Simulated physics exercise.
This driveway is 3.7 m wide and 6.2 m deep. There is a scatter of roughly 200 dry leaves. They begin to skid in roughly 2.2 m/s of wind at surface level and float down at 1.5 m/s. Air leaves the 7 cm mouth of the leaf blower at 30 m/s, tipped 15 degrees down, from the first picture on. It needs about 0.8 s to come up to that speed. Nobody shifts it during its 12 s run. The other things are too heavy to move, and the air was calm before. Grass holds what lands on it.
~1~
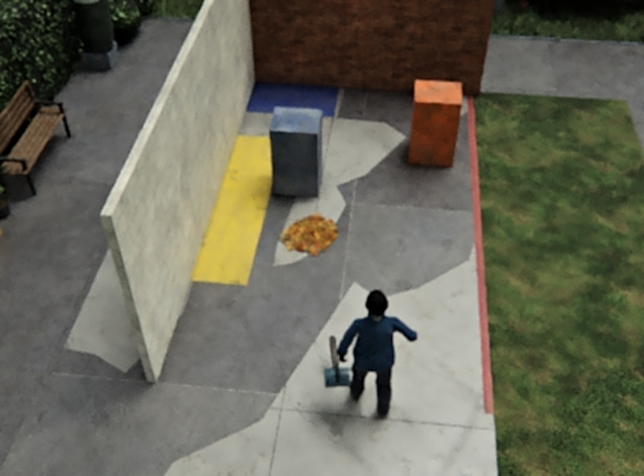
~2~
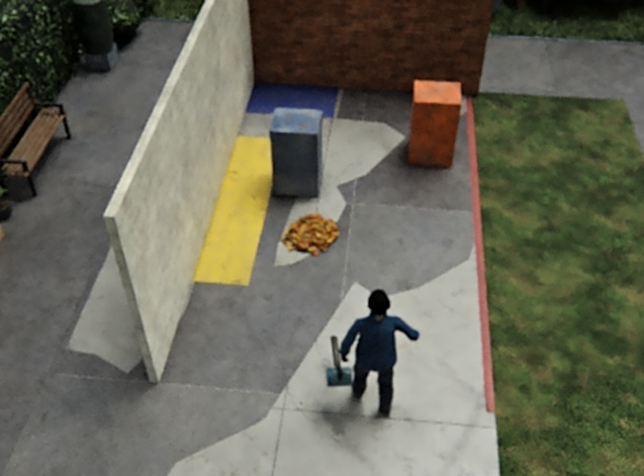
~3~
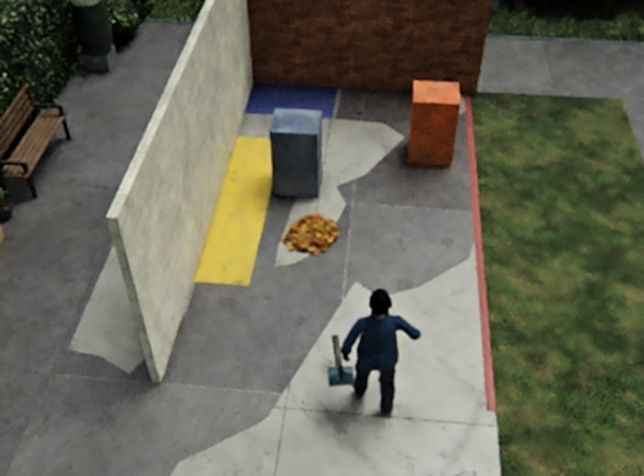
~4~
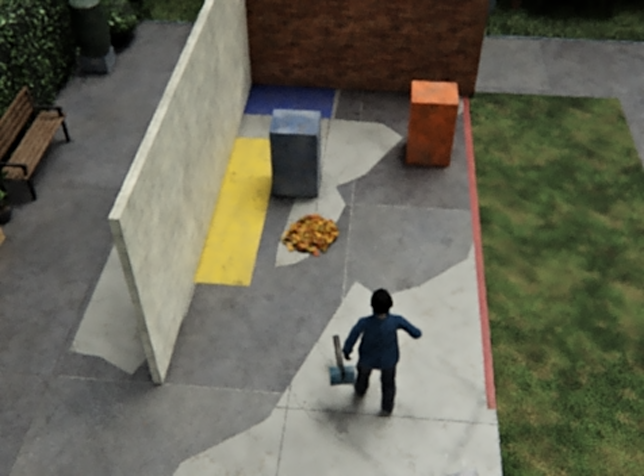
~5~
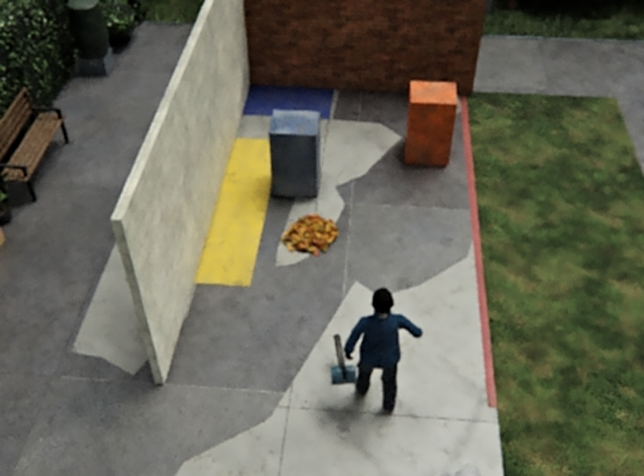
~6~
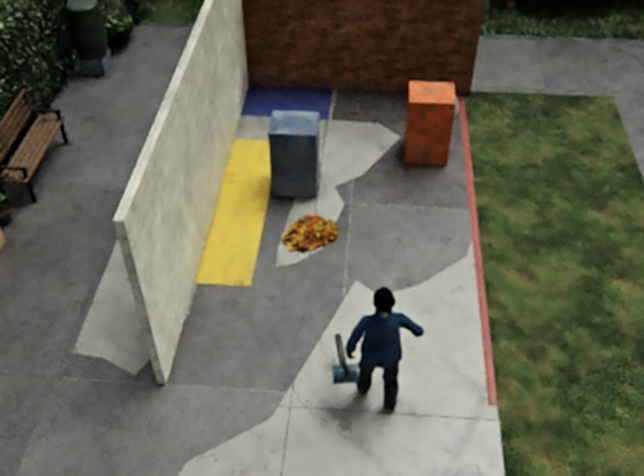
A person in blue holds a leaf blower toward a leaf pile that barely stirs.
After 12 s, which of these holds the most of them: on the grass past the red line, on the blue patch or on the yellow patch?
The yellow one.
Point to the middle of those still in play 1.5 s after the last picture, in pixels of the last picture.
Near (298, 196).
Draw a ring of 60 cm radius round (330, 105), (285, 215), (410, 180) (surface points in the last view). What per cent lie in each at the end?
In turn about 20 %, 30 %, 0 %.
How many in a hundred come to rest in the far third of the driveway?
Some 40 per cent.
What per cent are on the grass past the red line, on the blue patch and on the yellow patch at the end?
Roughly 0 % red, 5 % blue, 50 % yellow.
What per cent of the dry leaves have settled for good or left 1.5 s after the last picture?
Some 10 per cent.
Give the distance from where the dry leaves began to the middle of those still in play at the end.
About 1.2 m.
Then, 1.5 s after the last picture, 90 % are on the move or not yet settled, 22 % are on the yellow patch, 0 % on the grass past the red line and 0 % on the blue patch; the middle of those still in play is near (298, 196).
Then, 2.9 s after the last picture, 83 % are on the move or not yet settled, 32 % are on the yellow patch, 0 % on the grass past the red line and 2 % on the blue patch; the middle of those still in play is near (297, 197).
Then, 5.7 s after the last picture, 72 % are on the move or not yet settled, 38 % are on the yellow patch, 0 % on the grass past the red line and 5 % on the blue patch; the middle of those still in play is near (297, 197).
Then, 11.1 s after the last picture, at the end, 46 % are on the yellow patch, 0 % on the grass past the red line and 7 % on the blue patch; the middle of those still in play is near (280, 195).
